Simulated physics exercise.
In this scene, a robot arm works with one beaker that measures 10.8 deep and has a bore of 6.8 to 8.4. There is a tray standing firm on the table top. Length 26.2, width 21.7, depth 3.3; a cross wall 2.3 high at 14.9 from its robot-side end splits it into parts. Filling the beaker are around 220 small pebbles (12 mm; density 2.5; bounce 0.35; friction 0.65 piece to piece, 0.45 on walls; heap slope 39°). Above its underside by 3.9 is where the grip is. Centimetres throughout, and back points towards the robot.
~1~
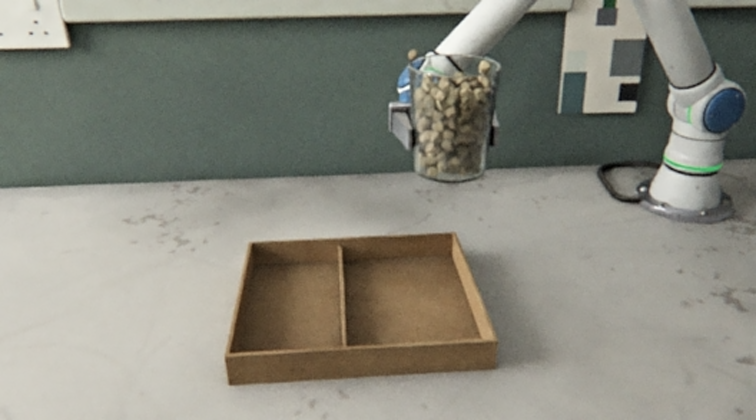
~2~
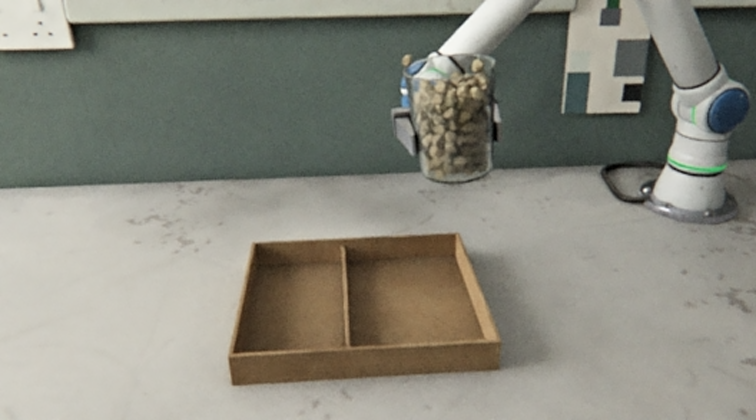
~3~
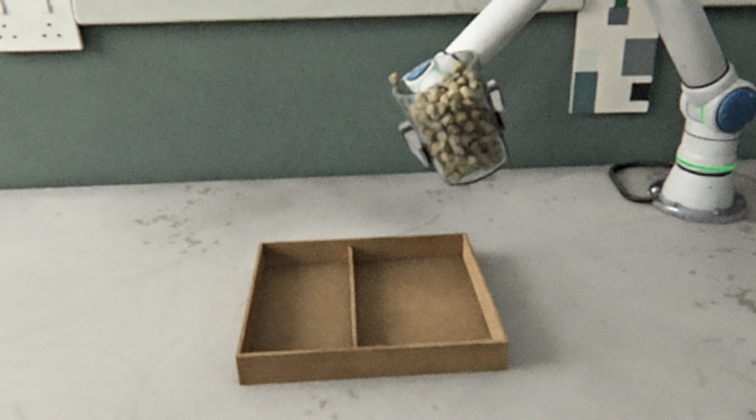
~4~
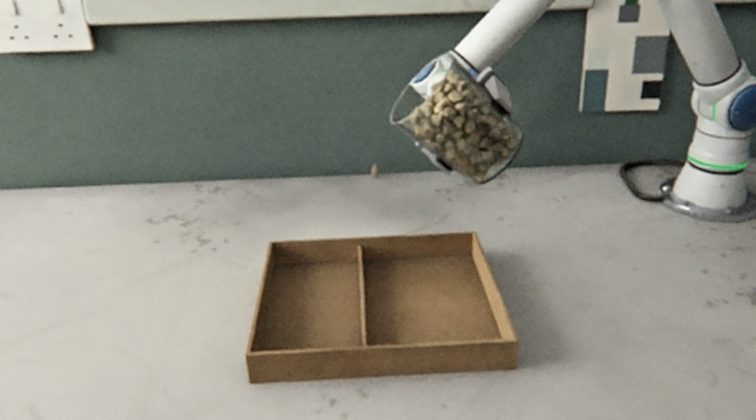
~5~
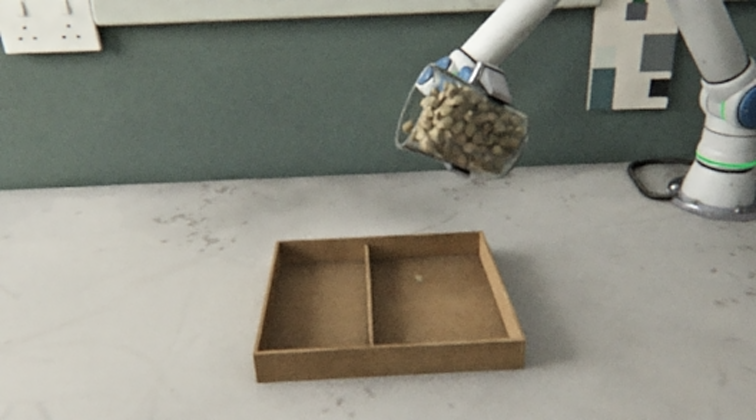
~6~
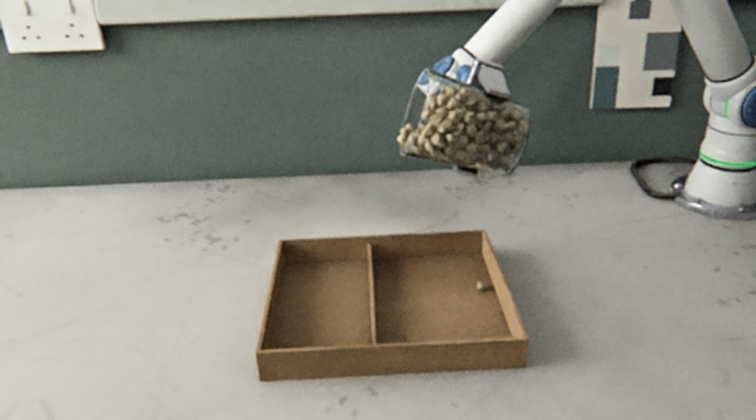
A clear beaker full of pale pebbles, gripped by a white and blue robot arm at upper right, tilts steadily until nearly on its side, its mouth to the left. Below, a brown tray with one divider sits on a grey tabletop before a green wall, seen from slightly above. One pebble drops into the tray's right part and shifts rightward, as the view drifts slightly left.
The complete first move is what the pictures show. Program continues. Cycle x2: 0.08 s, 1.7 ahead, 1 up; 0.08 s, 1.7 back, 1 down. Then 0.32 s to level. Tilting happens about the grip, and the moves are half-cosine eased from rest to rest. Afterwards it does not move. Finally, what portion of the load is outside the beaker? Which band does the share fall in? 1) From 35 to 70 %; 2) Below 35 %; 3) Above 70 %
Answer: 2.
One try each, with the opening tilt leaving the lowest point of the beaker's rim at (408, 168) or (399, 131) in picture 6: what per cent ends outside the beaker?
Close to 55 percent for the first and close to 10 percent for the second.
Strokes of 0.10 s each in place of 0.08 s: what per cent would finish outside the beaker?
I'd expect close to 15 in a hundred.
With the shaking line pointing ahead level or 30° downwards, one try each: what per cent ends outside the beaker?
Near 20 and 5 percent respectively.
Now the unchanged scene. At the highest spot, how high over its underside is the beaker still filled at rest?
Roughly 9.5 centimetres.
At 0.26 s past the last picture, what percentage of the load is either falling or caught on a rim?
Logged share: Close to 6 per cent.
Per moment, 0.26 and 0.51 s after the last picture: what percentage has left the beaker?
In turn: 10 %, then 25 %.
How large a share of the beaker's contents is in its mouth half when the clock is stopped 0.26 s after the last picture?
Some 55 per cent.
Then, 0.26 s later, tilted 71° forward, highest piece 25 above the table; 204 in the beaker, 5 in the far-side part, 1 in the robot-side part, 13 in flight or on a rim.
Then, 0.51 s later, tilted 25° forward, highest piece 27 above the table; 166 in the beaker, 43 in the far-side part, 8 in the robot-side part, 6 in flight or on a rim.
Then, 0.84 s later, level, highest piece 27 above the table; 166 in the beaker, 49 in the far-side part, 7 in the robot-side part, 1 on the table or floor.
Then, 1.89 s later, level, highest piece 27 above the table; 166 in the beaker, 49 in the far-side part, 7 in the robot-side part, 1 on the table or floor.
At rest, 166 in the beaker, 49 in the far-side part, 7 in the robot-side part, 1 on the table or floor. That is 26 % outside the beaker.
